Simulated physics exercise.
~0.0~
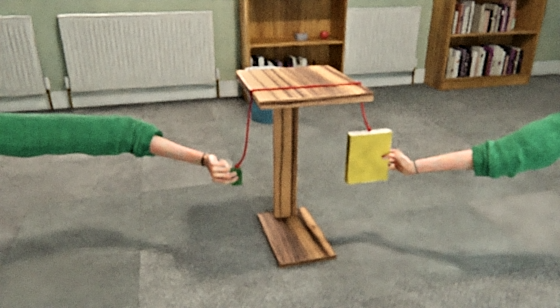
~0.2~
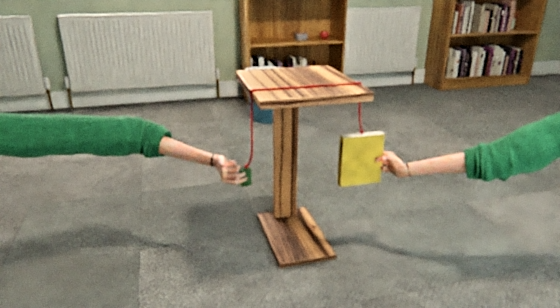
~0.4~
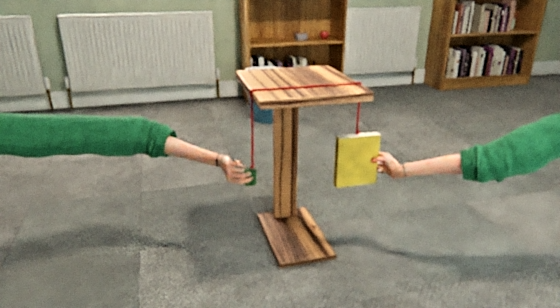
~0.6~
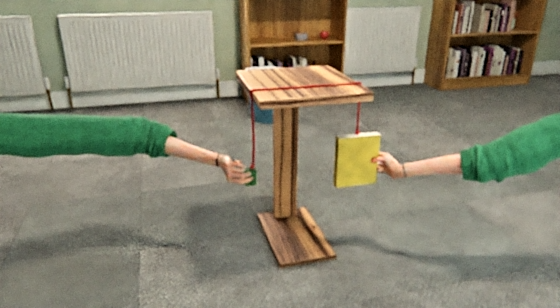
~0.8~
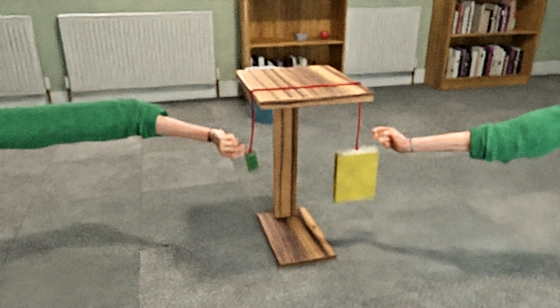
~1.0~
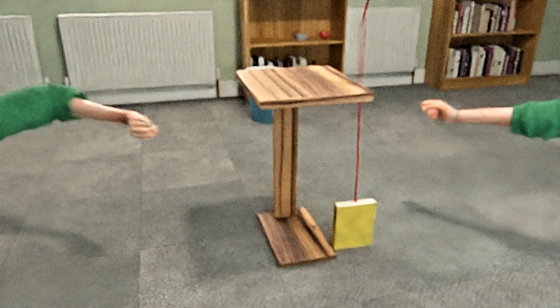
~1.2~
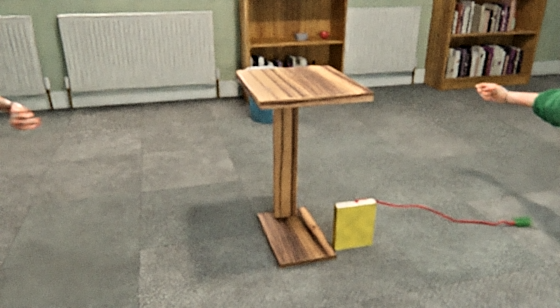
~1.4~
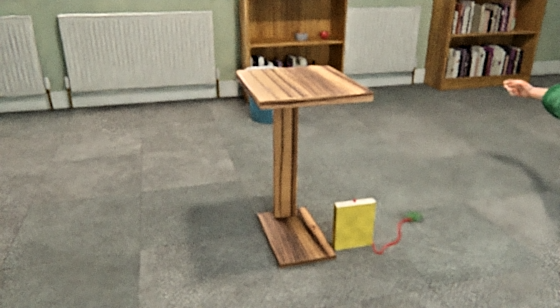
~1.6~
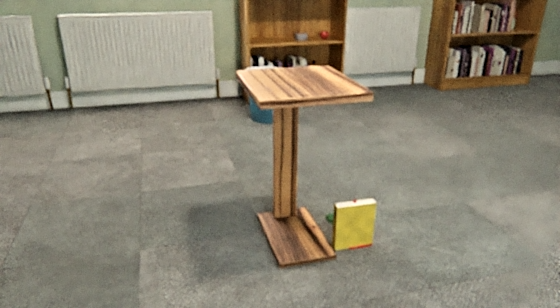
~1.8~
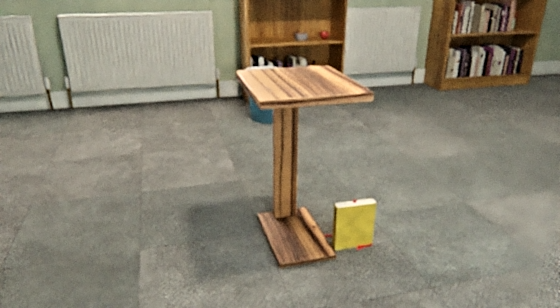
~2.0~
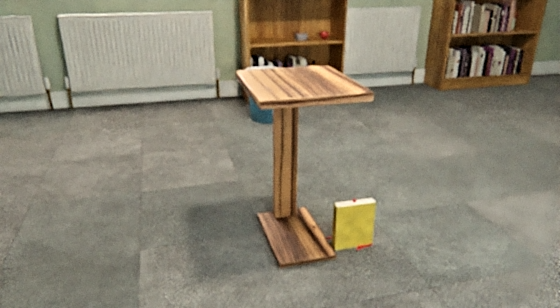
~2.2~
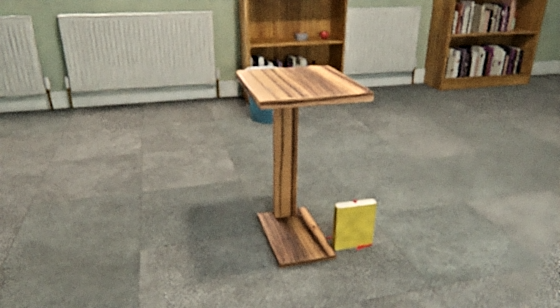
In a carpeted room with radiators and bookshelves, two hands release a small green object and a yellow book tied to a red string across a wooden stand; the book drops to the floor, pulling the string over the right side, and stays upright beside the base.
